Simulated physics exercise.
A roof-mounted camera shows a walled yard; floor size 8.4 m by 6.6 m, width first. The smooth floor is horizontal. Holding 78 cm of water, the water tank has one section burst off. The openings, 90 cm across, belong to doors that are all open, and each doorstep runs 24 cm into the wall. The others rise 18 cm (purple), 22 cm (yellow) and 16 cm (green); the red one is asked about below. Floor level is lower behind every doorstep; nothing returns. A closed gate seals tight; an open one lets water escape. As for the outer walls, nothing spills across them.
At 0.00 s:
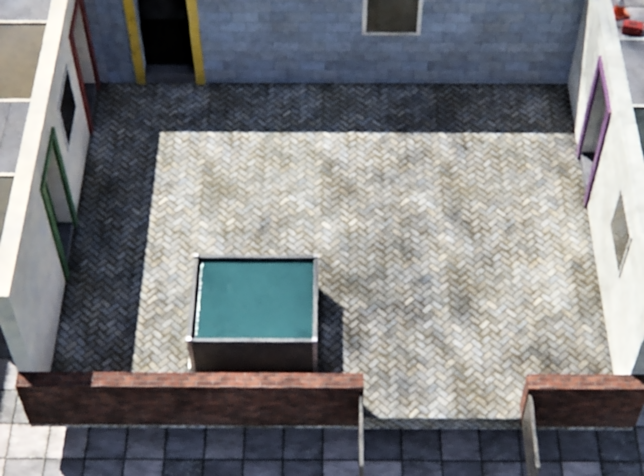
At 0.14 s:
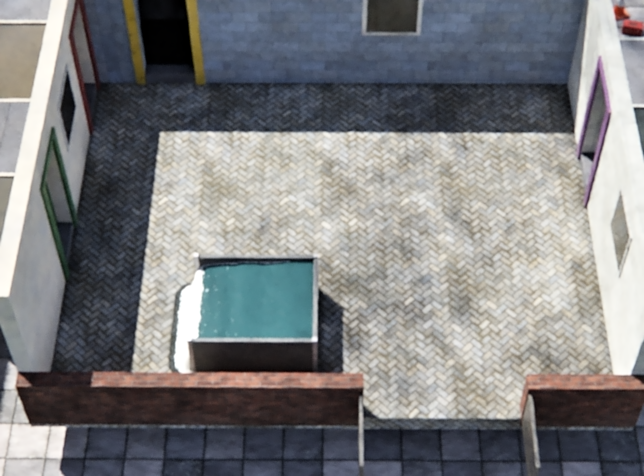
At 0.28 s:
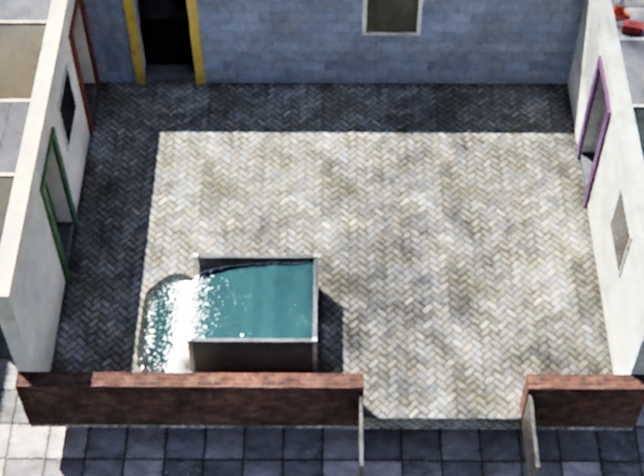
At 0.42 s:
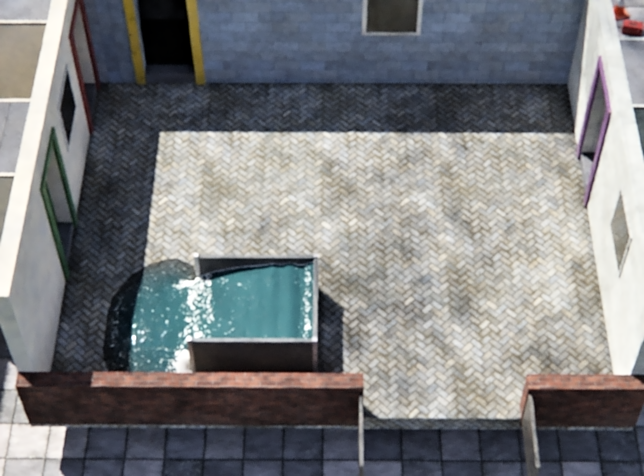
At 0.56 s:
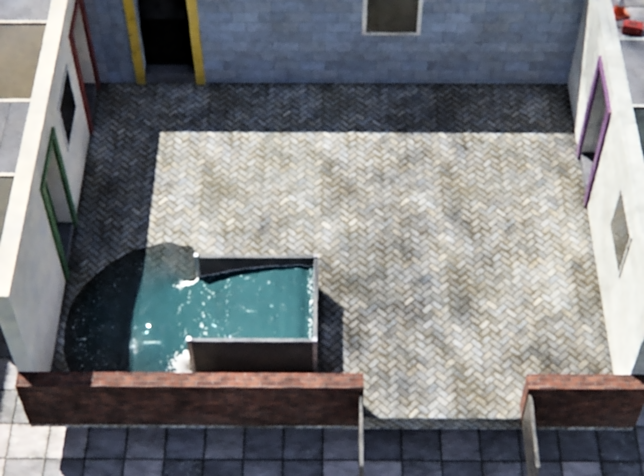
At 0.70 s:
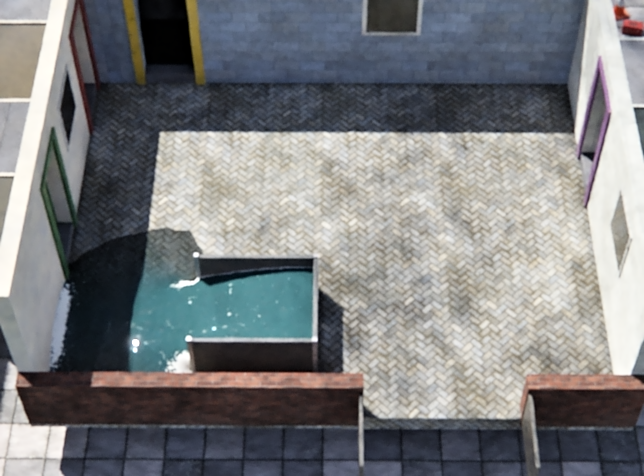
In this clip, still water fills a tank in a walled yard until it pours out through the tank's open left side, spreading across the paved floor to the left-hand wall, around the green-framed door, while the tank's level drops.
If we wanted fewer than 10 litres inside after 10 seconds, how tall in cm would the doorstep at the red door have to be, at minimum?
It would need to be around 13.5 cm tall.
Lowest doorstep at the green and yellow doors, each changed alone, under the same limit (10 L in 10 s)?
About 21 cm at green and about 15 cm at yellow.
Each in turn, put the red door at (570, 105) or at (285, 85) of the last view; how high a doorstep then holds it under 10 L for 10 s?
Roughly 7.0 cm, then roughly 6.5 cm.
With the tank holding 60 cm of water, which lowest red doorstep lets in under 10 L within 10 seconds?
Some 9.5 cm.
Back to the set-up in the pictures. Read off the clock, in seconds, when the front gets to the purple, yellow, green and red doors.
It gets to purple after 7.5 s, yellow after 2.8 s, green after 0.8 s and red after 2.0 s.
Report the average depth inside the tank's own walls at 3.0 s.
On average, around 13 cm.
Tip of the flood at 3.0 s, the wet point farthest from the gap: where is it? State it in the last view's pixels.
Near pixel (99, 87).
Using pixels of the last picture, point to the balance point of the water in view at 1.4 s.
The water is centred around (166, 326) in the last picture's pixels.
After 1.4 s water covers 15 % of the floor, deepest (52 cm) near (46, 402); it has not reached the red door.
After 3.0 s water covers 25 % of the floor, deepest (24 cm) near (99, 87); 5 cm at the red door, 0 litres in over its 19 cm doorstep.
After 10.0 s water covers 85 % of the floor, deepest (8 cm) near (46, 402); 6 cm at the red door, 1 litre in over its 19 cm doorstep.
At the red door as built, the water arrived by 2.1 s and peaked near 15 cm at 5.4 s.
Run again over the same 10 s with other heights there, 24 litres in over 11 cm, 6 litres over 15 cm. The limit of 10 litres is kept from about 13.5 cm up.
